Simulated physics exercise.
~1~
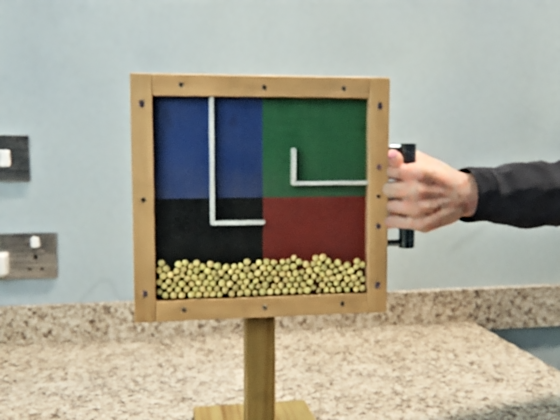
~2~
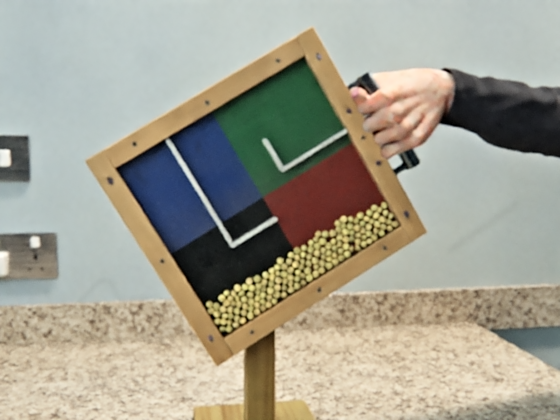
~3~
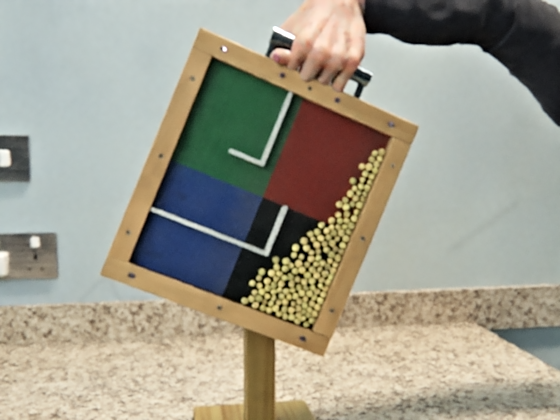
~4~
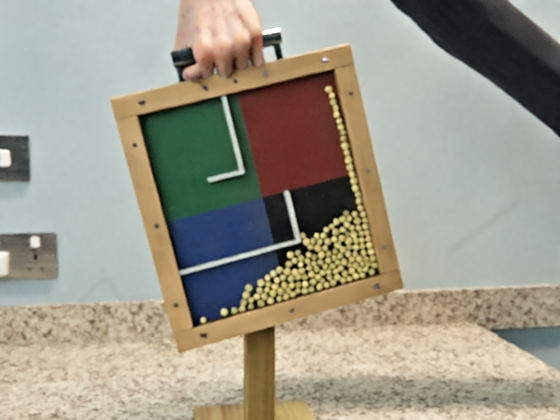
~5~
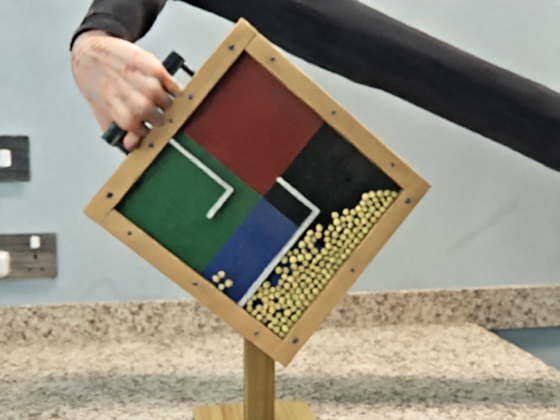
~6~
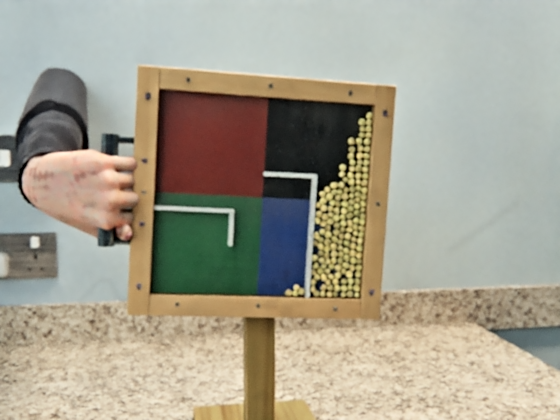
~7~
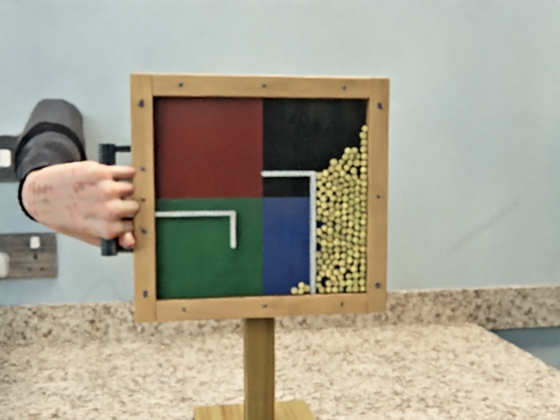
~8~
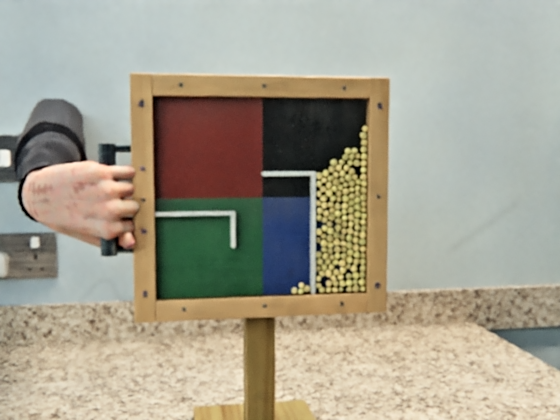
On a speckled counter, a hand turns a framed case upside down, and beans pile right.
